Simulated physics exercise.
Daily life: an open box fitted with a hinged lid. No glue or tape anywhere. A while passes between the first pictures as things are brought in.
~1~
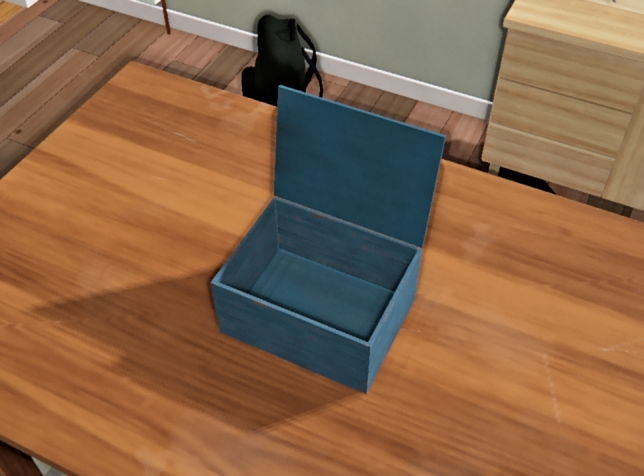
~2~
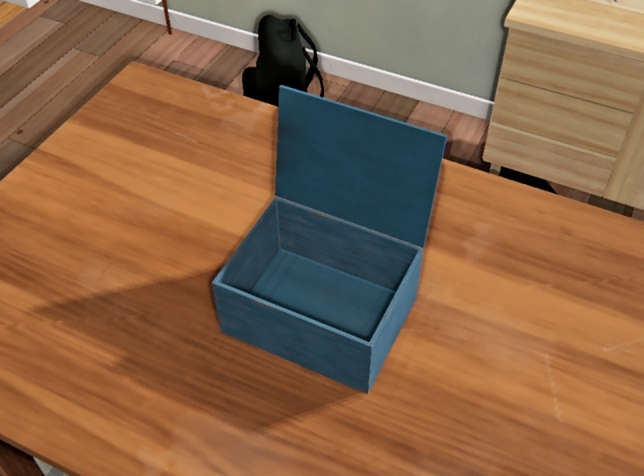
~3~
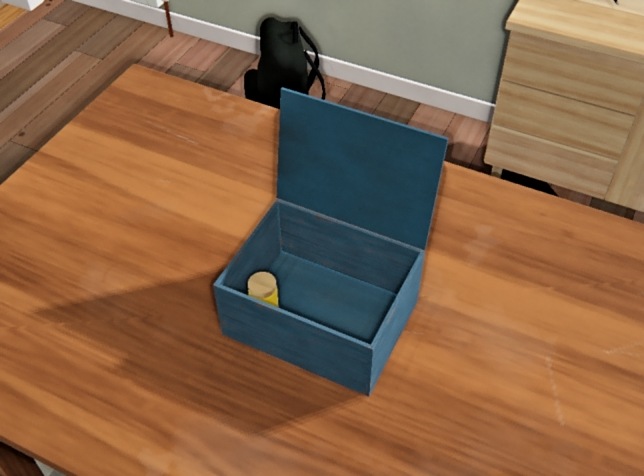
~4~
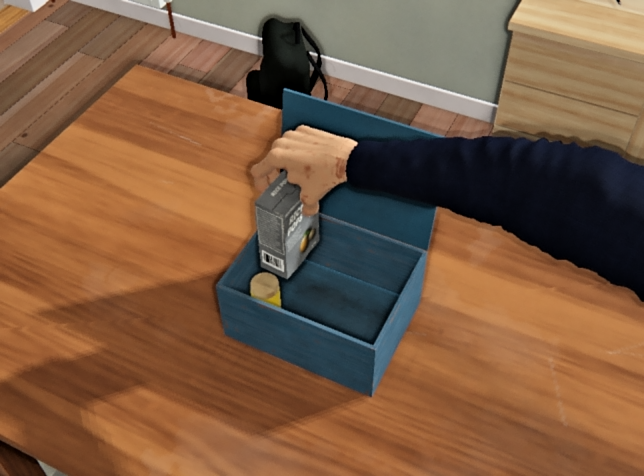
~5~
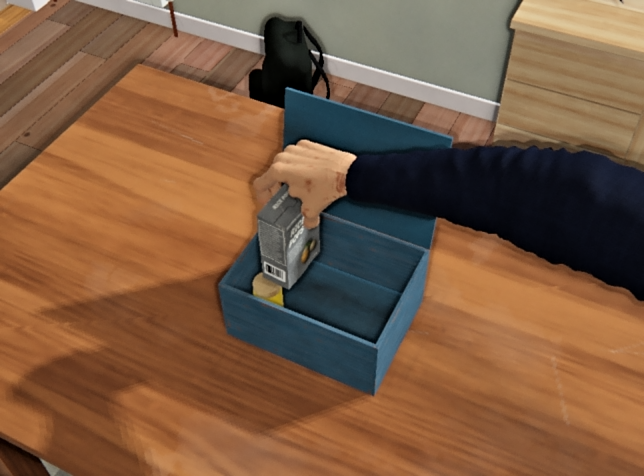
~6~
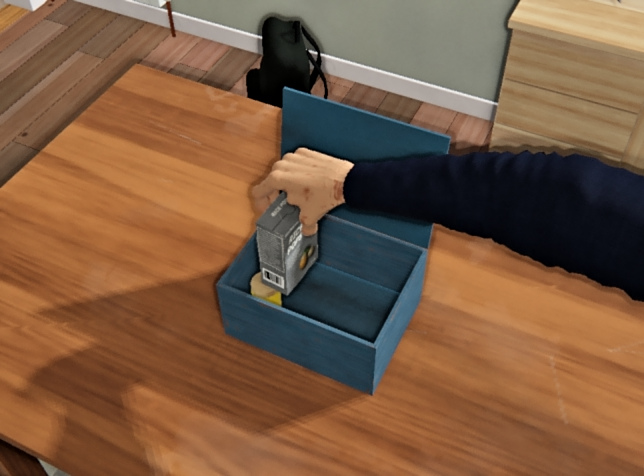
On a wooden table in a room, a blue box stands open and empty with its hinged lid raised. A small yellow item with a pale top appears in its left corner, then a dark-sleeved arm reaches in from the right and lowers a grey carton slightly inside, still gripping it.
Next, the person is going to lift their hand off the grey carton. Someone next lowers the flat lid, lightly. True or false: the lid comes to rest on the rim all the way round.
True.
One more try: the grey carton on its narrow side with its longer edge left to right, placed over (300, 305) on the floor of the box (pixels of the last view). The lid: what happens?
Lid: Closed.
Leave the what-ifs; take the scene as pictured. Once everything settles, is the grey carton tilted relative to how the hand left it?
After all that, it finishes out of line.
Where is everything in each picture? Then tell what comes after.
In the first picture, the last thing is not in view yet.
In the second picture, the last thing is not in view yet.
In the third picture, the last thing is not in view yet.
In the fourth picture, coming down; grey carton (289, 222).
In the fifth picture, coming down; grey carton (290, 234).
In the sixth picture, put in, still held; grey carton (288, 241).
Then, 0.60 s later than the last frame, grey carton on its side near (342, 325); yellow shaker tilted by 9°.
Then, 1.50 s later than the last frame, lid 66° above the rim; grey carton on its side near (343, 329); yellow shaker tilted by 8°.
Then, 2.00 s later than the last frame, lid 6° above the rim; grey carton on its side near (343, 329).
When it is over, lid shut; lying over in the box, grey carton; yellow shaker as before. End places, in pixels of the last picture, grey carton near (342, 339).
